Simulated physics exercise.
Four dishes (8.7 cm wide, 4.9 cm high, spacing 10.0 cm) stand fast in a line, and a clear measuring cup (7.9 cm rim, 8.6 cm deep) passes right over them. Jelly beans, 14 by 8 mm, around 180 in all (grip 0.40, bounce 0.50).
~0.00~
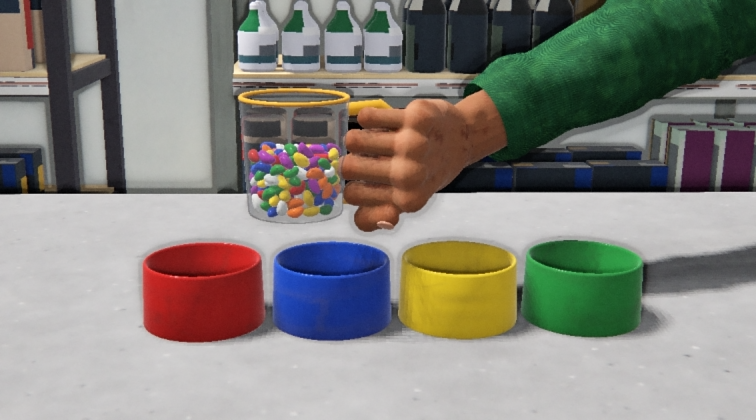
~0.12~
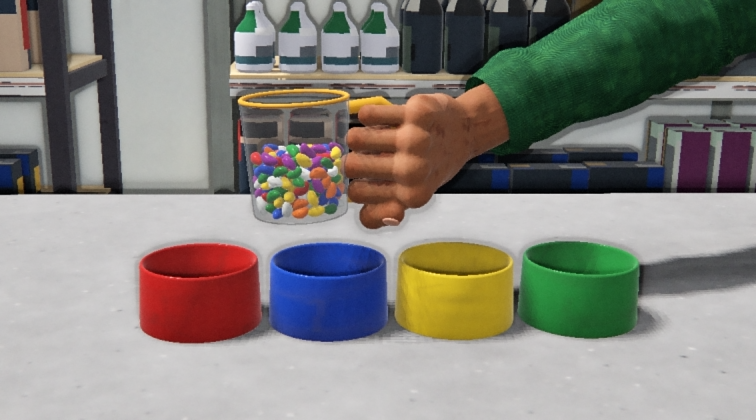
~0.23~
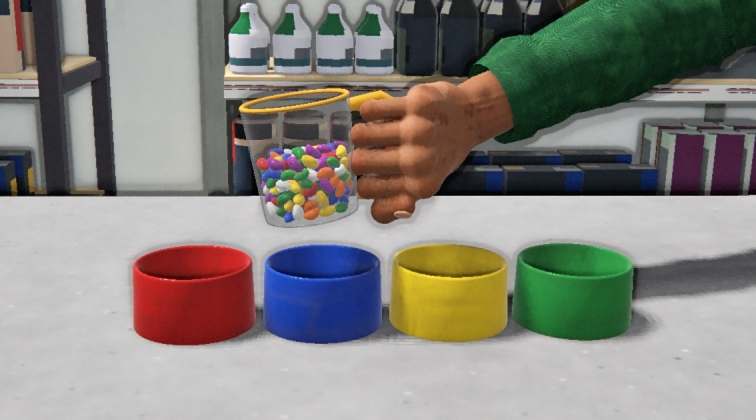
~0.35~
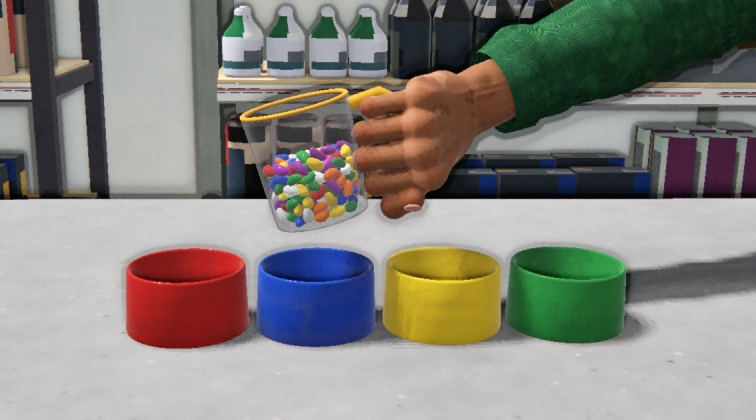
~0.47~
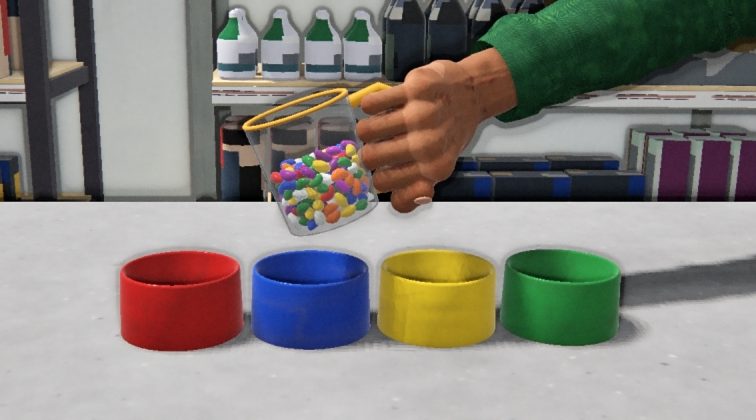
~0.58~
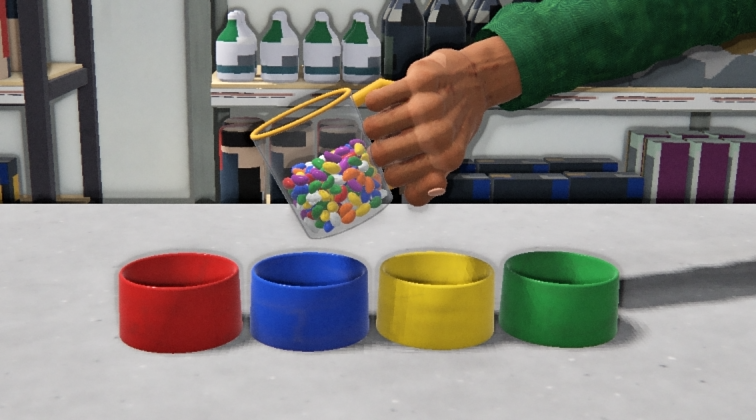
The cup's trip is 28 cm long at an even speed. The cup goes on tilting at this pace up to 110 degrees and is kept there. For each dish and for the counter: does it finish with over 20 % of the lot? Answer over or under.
Red under, blue under, green under, yellow over, counter under.
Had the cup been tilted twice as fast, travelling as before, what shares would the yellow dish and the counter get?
In that case yellow 10, counter 10.
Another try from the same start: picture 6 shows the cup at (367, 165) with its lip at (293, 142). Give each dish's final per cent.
Red 0, blue 0, green 90, yellow 0.
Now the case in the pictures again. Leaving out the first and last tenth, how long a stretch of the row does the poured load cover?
About 6 cm.
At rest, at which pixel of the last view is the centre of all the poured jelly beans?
Near (444, 301).
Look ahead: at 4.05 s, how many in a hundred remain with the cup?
Roughly 0 per cent.
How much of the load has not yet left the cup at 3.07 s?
About 0 per cent.
Then, at 2.07 s, tilt 98 degrees; cup holds 95 %, yellow 5 %.
After 3.07 s, tilt 110 degrees; cup holds 0 %, yellow 95 %.
After 4.05 s, tilt 110 degrees; cup holds 0 %, yellow 95 %.
By 4.3 s all is still; red 0 %, blue 0 %, green 0 %, yellow 95 %, counter 5 %.
